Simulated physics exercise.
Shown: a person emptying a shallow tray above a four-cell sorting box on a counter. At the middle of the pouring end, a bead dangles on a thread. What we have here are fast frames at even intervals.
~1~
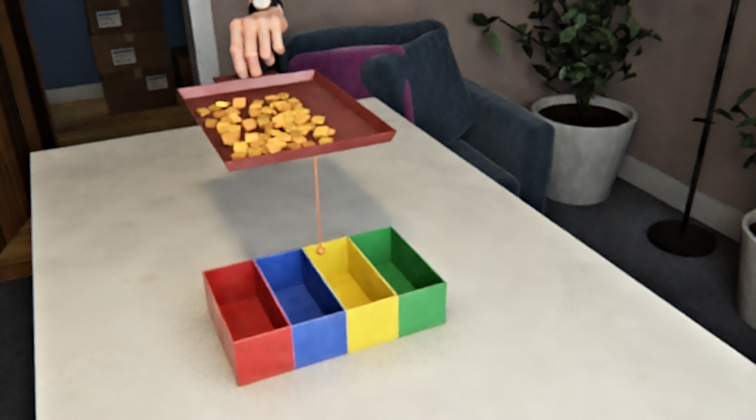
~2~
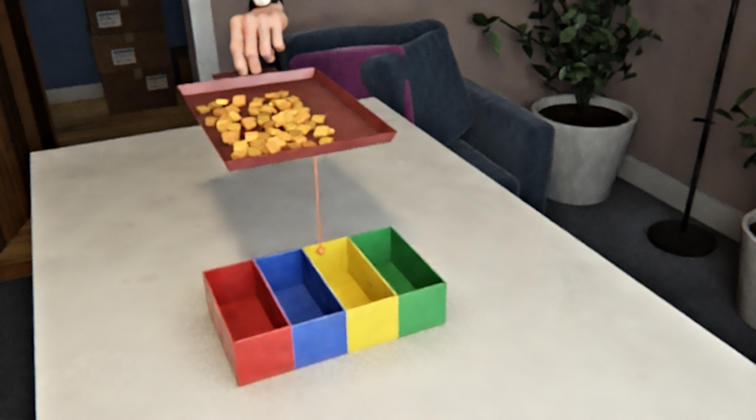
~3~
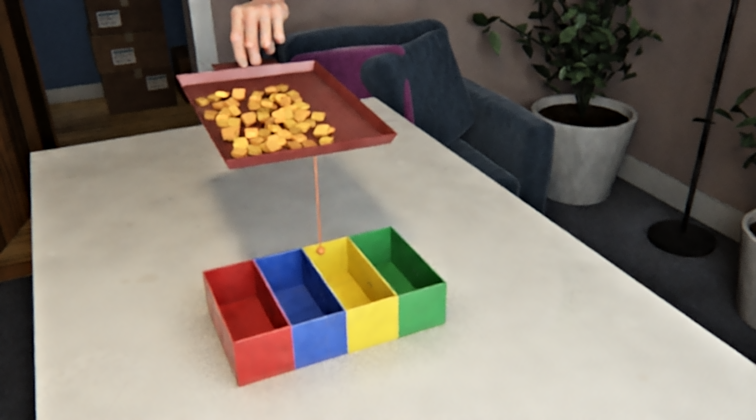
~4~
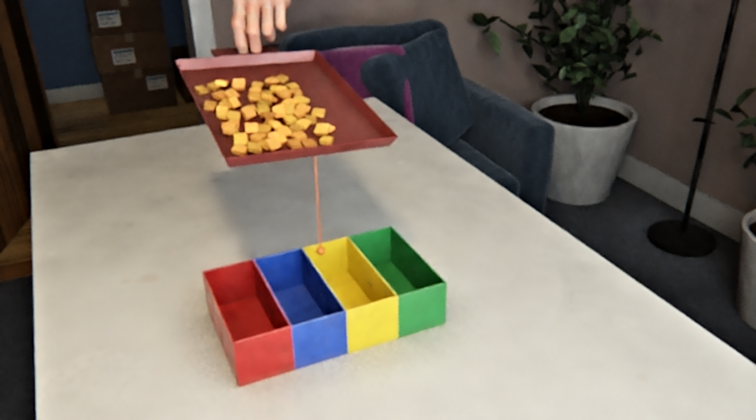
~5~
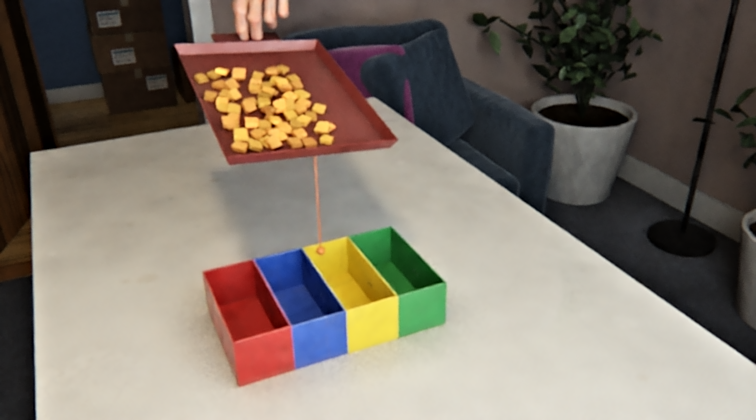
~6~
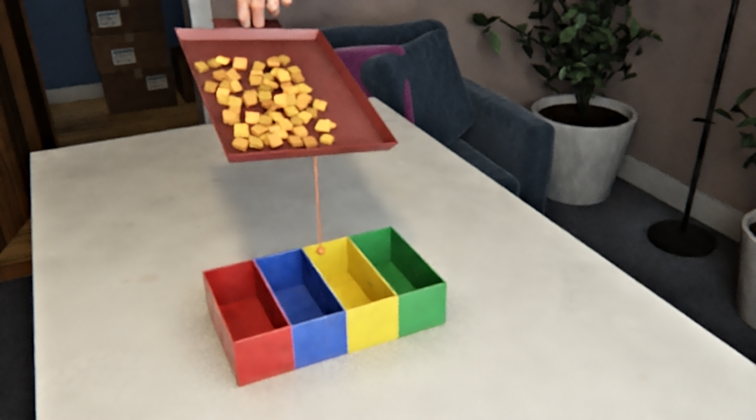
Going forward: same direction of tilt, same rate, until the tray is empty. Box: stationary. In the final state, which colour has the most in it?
Most ends up in green.
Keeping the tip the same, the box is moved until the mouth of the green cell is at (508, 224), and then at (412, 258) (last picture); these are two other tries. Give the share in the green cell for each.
Roughly 0 per cent, then roughly 60 per cent.
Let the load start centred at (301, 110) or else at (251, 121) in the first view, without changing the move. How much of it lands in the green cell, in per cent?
First about 60, then 60 per cent.
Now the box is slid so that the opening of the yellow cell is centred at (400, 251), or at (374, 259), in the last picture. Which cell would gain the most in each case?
First try: Yellow. Second try: The cell in yellow.
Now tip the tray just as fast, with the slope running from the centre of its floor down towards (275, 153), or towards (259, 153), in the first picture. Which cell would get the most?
First try: That red cell; second try: The cell in red.
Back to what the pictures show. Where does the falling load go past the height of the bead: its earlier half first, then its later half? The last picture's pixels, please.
It passes near (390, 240) first and then near (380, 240).
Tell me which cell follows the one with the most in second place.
Ranked number two: Yellow.
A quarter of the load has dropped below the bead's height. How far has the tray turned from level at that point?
I'd say close to 75 degrees.
Soon after the last picture, tray tipped steeply; most on the tray; a stray few in the green cell; a small part falling or outside the box.
A little later, tray tipped past a quarter turn; about half in the green cell; about a quarter in the yellow cell; a stray few in the blue cell; about a quarter falling or outside the box.
Later still, tray tipped past a quarter turn; about two thirds in the green cell; about a quarter in the yellow cell; a stray few in the blue cell; a small part falling or outside the box.
At rest, tray tipped past a quarter turn; about two thirds in the green cell; about a quarter in the yellow cell; a stray few in the blue cell; none in the red cell; a small part outside the box.
